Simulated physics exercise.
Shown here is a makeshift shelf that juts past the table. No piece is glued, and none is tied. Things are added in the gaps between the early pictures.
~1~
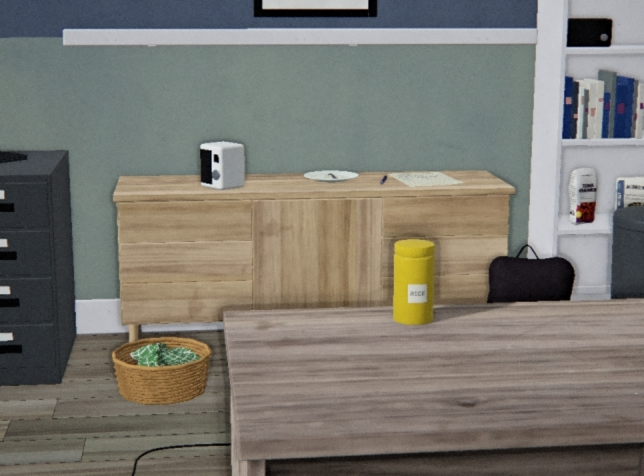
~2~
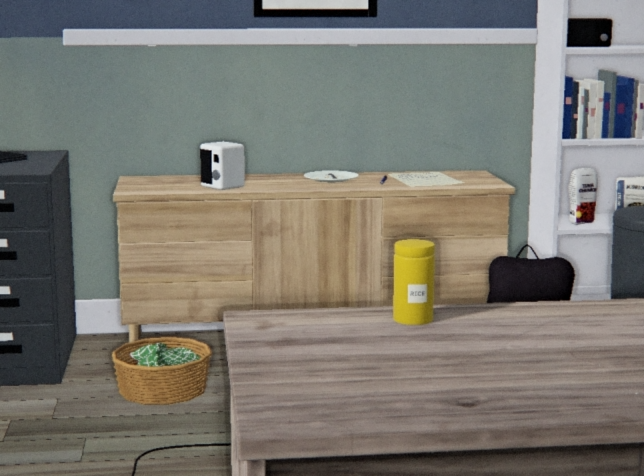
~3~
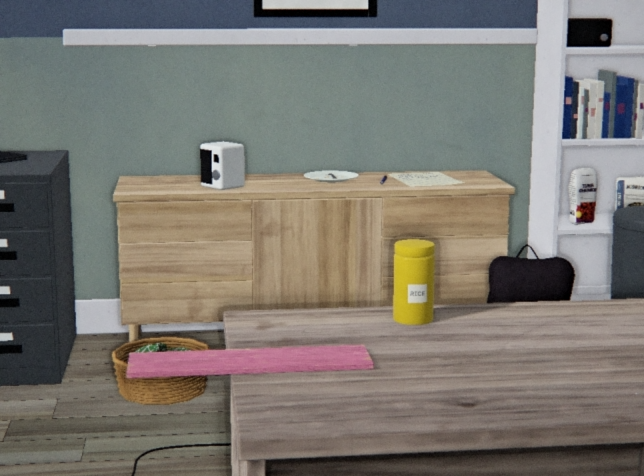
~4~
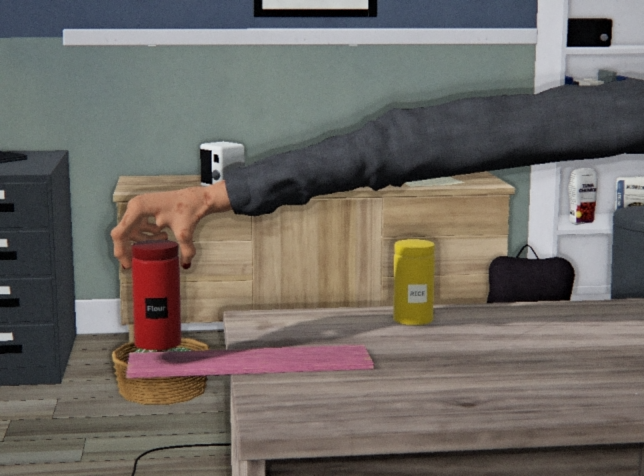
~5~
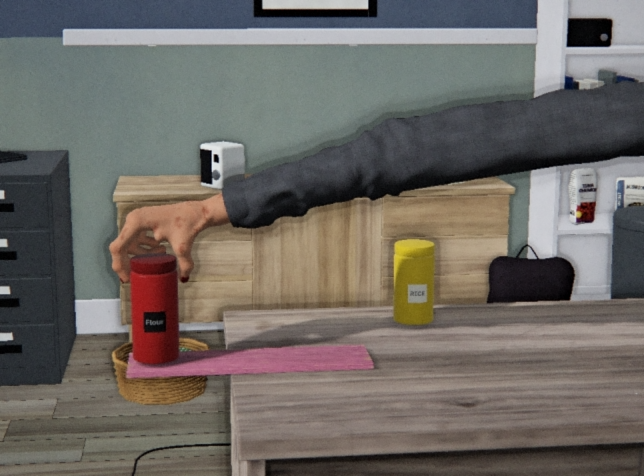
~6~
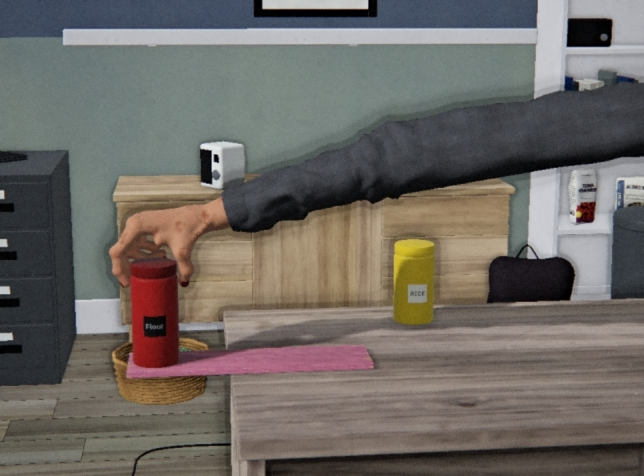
A hand lowers a red jar onto the left end of a pink plank and holds it.
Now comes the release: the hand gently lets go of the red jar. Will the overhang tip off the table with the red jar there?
Yes: It loses its footing.
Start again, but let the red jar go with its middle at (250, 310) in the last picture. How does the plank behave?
In that case it does not fall.
Then, 0.40 s later than the last frame, red jar now down on the floor or falling; pink plank on its side.
Then, 0.60 s later than the last frame, pink plank now down on the floor or falling.
Then, 0.80 s later than the last frame, things are still on the move.
When it is over, down on the floor or falling, pink plank and red jar; yellow jar as before. The plank comes down.
